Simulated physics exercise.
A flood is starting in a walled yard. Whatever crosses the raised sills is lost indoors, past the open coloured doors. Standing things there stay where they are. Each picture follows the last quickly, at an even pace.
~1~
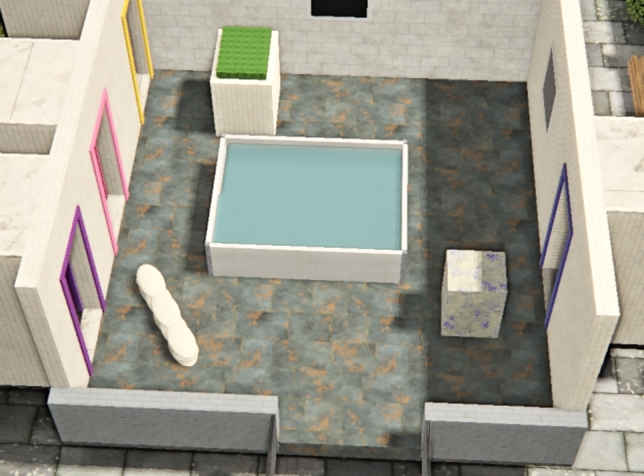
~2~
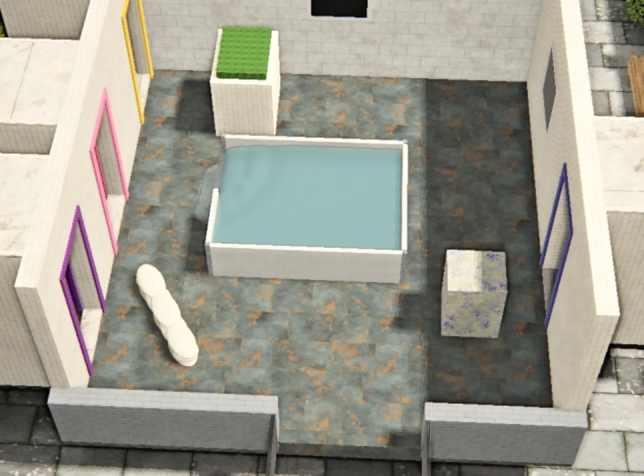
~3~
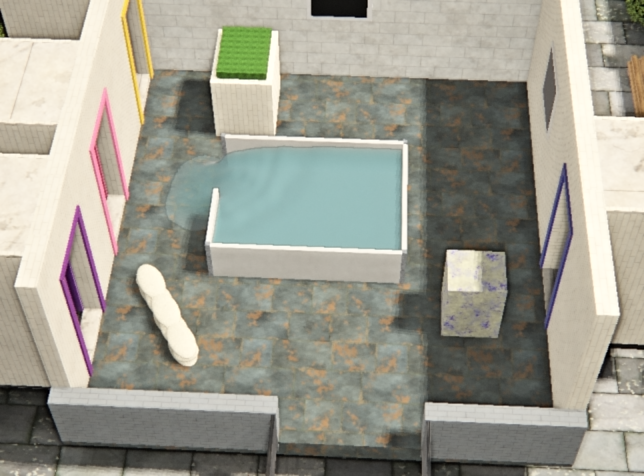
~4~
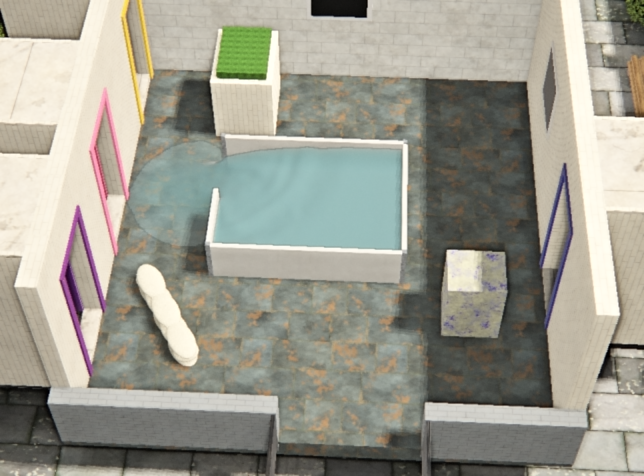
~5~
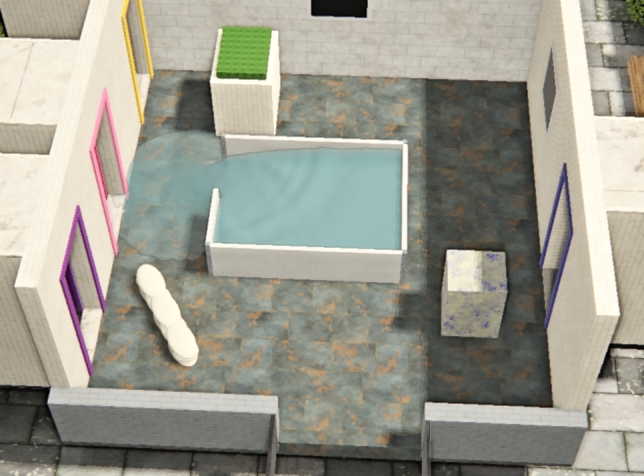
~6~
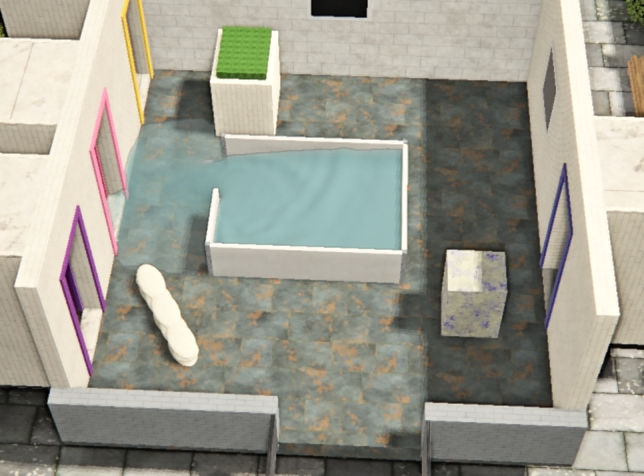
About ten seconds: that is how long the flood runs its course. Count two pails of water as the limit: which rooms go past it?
The purple door stays within it; the blue door stays within it; the pink door goes past it; the yellow door goes past it.
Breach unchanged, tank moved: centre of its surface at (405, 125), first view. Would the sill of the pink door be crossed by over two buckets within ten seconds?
Result for the pink door: It doesn't reach it.
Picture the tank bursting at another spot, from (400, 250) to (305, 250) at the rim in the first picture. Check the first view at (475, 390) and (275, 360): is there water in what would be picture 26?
In the order asked: Inundated, then inundated.
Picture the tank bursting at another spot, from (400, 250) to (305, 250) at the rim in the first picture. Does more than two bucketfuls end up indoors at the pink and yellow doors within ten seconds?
The pink door falls short, while the yellow door falls short.
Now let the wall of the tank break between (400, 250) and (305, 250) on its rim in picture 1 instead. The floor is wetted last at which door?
It's the yellow-painted one.
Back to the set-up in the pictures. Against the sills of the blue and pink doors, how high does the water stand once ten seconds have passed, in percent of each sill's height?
Roughly 210 % and 110 %, respectively.
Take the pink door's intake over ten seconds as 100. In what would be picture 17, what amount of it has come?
My figure is 35 in a hundred.
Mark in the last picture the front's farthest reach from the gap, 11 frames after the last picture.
The flood front should get to about (82, 416).
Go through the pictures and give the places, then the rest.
Still water in the water tank at (310, 196), in the first frame.
Water pours out at (224, 183) and has run to (209, 220), in the second frame.
The front is at (173, 215), out from the gap at (224, 184), in the third frame.
Water pours out at (224, 186) and has run to (134, 204), in the fourth frame.
Water pours out at (224, 185) and has run to (121, 229), in the fifth frame.
Water pours out at (224, 185) and has run to (116, 252), in the sixth frame.
A moment on, water covers 15 % of the floor; the purple door not reached, the blue door not reached, the pink door over two buckets in, the yellow door wet at the sill, nothing in.
Next, water covers 25 % of the floor; the purple door wet at the sill, nothing in, the blue door not reached, the pink door far over two buckets in, the yellow door under two buckets in.
Then, water covers 40 % of the floor; the purple door wet at the sill, nothing in, the blue door not reached, the pink door far over two buckets in, the yellow door over two buckets in.
Later, water covers 80 % of the floor; the purple door wet at the sill, nothing in, the blue door not reached, the pink door far over two buckets in, the yellow door far over two buckets in.
In the end, water covers 95 % of the floor; the purple door wet at the sill, nothing in, the blue door under two buckets in, the pink door far over two buckets in, the yellow door far over two buckets in.
